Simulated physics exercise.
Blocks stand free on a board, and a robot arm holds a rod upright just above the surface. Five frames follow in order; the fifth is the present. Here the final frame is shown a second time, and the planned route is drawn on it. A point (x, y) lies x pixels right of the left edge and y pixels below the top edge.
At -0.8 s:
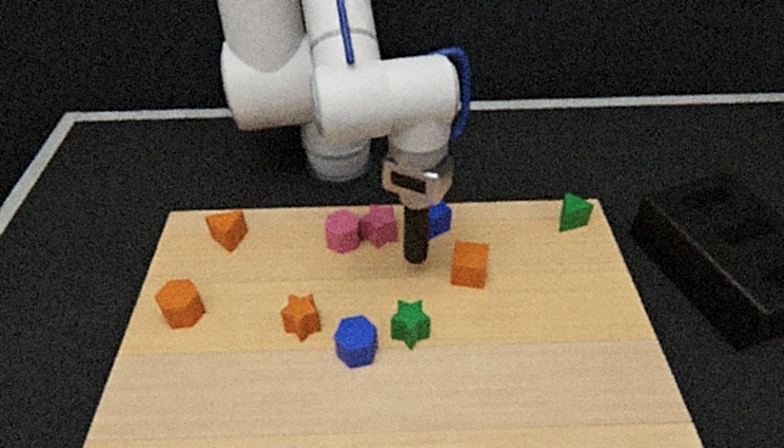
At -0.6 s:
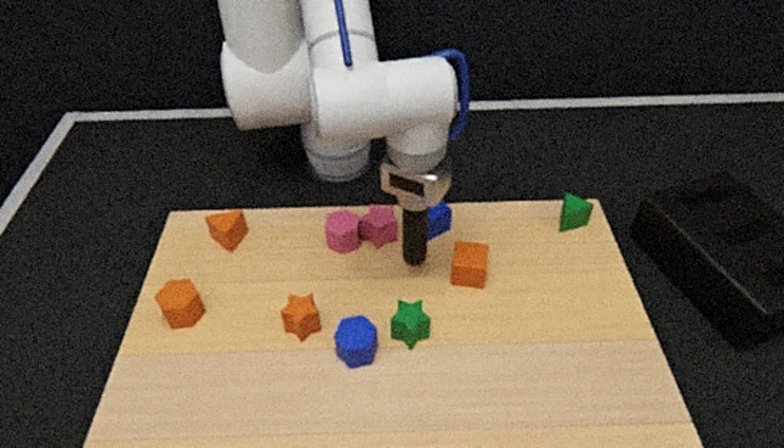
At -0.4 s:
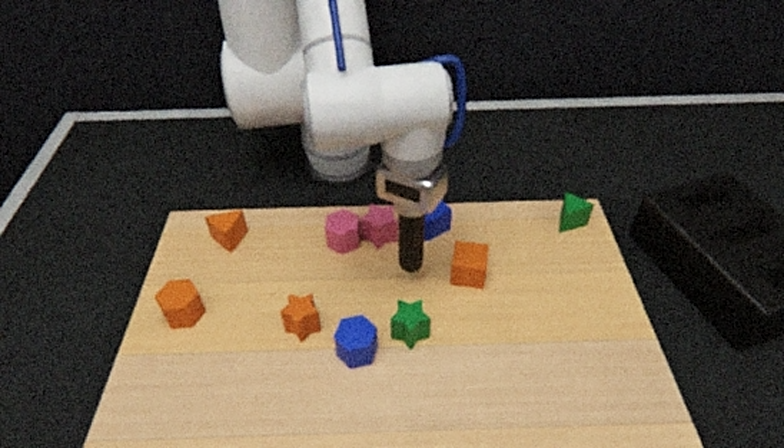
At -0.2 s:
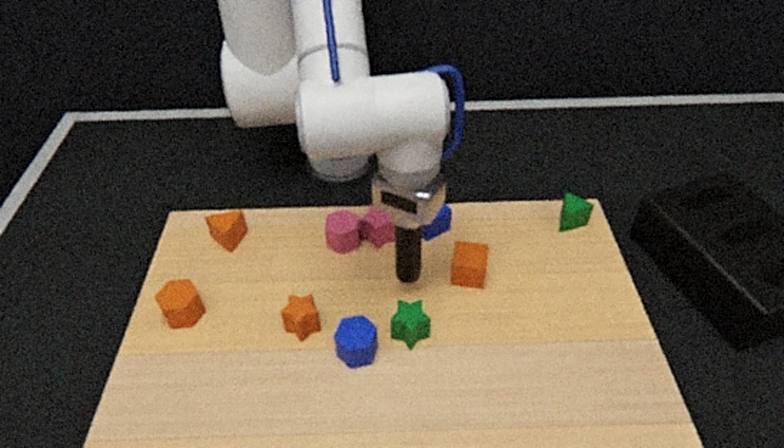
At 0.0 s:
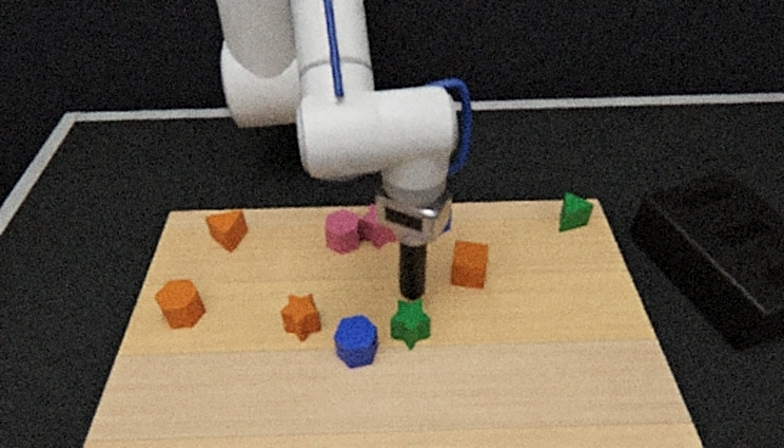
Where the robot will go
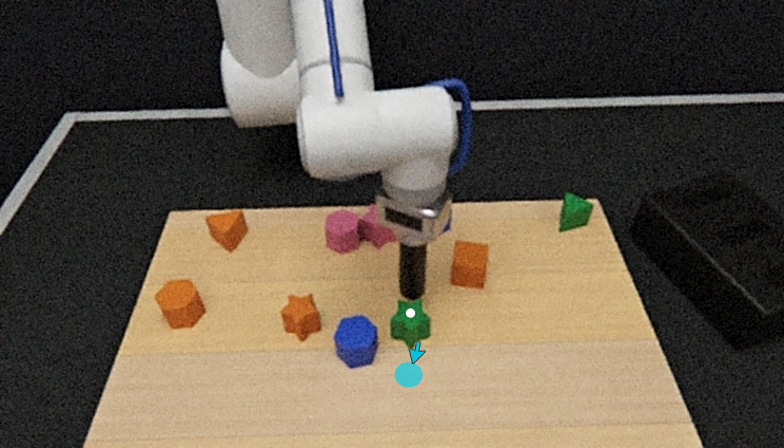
A white robot arm holding a dark upright rod reaches over a pale wooden board on a black surface, seen from the front and slightly above by a still camera. Orange, pink, blue and green blocks lie scattered about, with a black tray at right. The rod moves slowly a short way toward the viewer, nearing the green star, while the blocks stay still.
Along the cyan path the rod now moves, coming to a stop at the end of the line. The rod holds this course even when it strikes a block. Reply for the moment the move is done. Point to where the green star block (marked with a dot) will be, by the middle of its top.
In the picture, it is at (399, 381).
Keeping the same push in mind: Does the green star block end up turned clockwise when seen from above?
It seems so.
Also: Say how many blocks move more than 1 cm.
I think only one will be displaced.
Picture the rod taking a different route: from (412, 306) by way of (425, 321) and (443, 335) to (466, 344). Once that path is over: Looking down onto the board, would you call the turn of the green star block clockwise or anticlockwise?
The block spins clockwise.
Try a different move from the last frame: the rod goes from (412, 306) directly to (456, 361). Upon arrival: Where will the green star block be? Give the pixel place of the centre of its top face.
The top centre is at (416, 332).
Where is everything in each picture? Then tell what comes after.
In the first picture, rod's lower end (416, 256); blue hexagon (355, 332); green star block (411, 313).
In the second picture, rod (414, 258); blocks still.
In the third picture, rod (411, 264); blocks still.
In the fourth picture, rod (408, 275); blocks still.
In the fifth picture, rod (412, 291); blue hexagon (355, 332); green star block (411, 313).
Drawn move, from (412, 306) over (418, 327) and (417, 351) to (409, 375); the dot is on the green star block.
On the path given first. Halfway along, rod (419, 326); green star block (411, 343), turned 20° clockwise.
At the end, rod (409, 361); blue hexagon still; green star block (399, 381), turned 20° clockwise.
